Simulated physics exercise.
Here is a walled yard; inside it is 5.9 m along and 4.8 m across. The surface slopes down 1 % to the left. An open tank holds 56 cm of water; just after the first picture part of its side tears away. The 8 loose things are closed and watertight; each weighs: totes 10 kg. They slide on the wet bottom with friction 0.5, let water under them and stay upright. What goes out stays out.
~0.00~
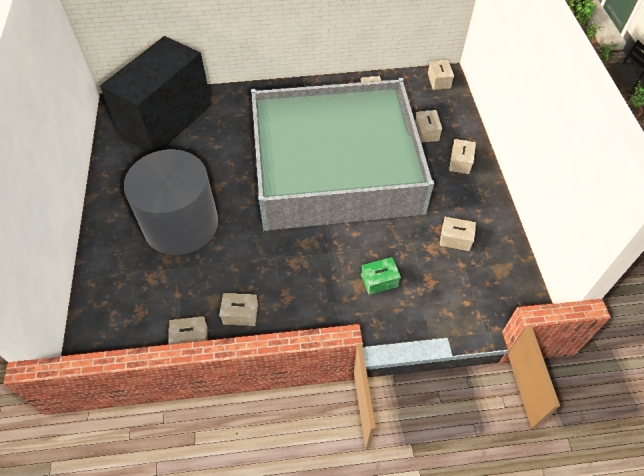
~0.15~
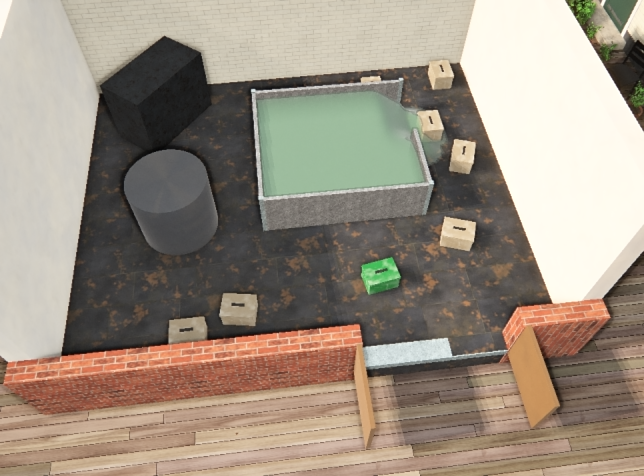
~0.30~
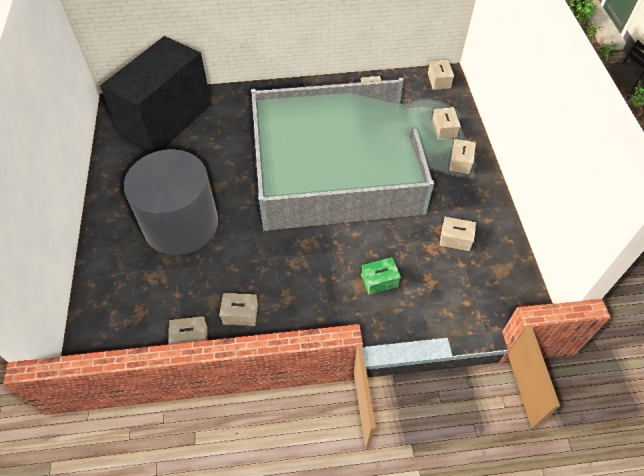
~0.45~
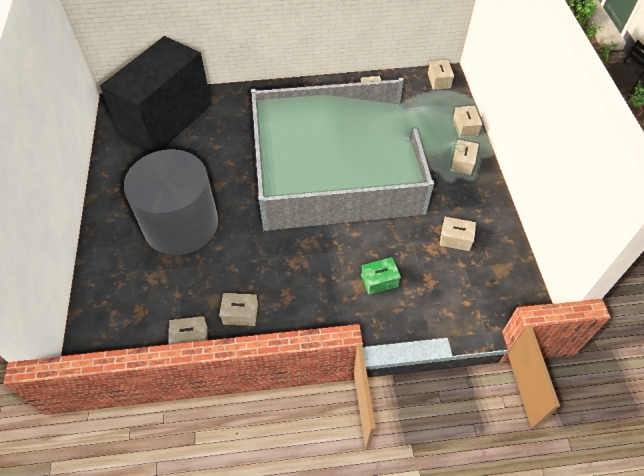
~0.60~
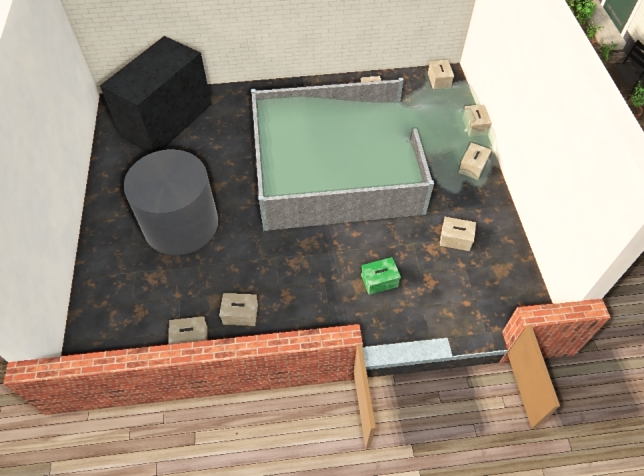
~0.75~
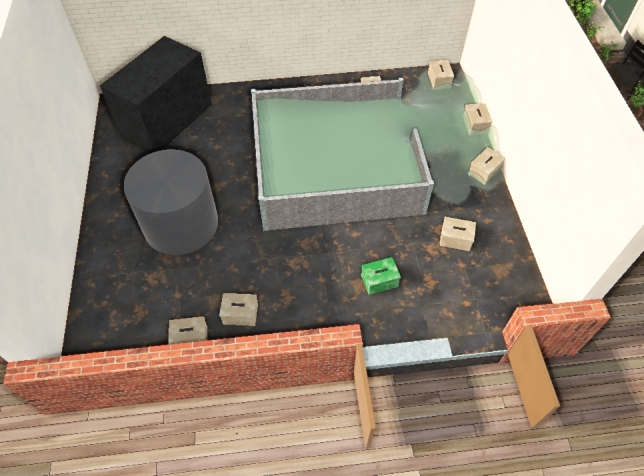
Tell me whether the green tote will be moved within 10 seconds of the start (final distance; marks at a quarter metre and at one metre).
The green tote stays put.
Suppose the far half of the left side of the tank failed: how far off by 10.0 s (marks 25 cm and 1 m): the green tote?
In that case the green tote stays put.
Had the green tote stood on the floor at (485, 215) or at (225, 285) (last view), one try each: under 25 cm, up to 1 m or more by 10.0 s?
In that order: It gets carried off; it holds its place.
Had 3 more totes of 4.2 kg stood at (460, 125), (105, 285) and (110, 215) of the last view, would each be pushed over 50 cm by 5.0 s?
In that order: More, less, under.
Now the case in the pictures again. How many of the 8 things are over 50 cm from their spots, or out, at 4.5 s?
I count 5.
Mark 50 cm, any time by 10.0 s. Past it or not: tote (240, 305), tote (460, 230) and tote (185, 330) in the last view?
In that order: Less, over, under.
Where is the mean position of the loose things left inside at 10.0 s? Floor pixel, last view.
Near (254, 291).
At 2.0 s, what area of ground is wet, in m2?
Some 10.5 m2.
After 2.0 s the green tote is near (381, 271), 0.0 m from its start, aground; 0 of 8 are out; 1 afloat.
After 4.5 s the green tote is near (378, 272), 0.0 m from its start, aground; 1 of 8 are out; 2 afloat.
After 7.0 s the green tote is near (375, 270), 0.1 m from its start, aground; 1 of 8 are out; 0 afloat.
After 10.0 s the green tote is near (373, 268), 0.1 m from its start, aground; 1 of 8 are out; 3 afloat.
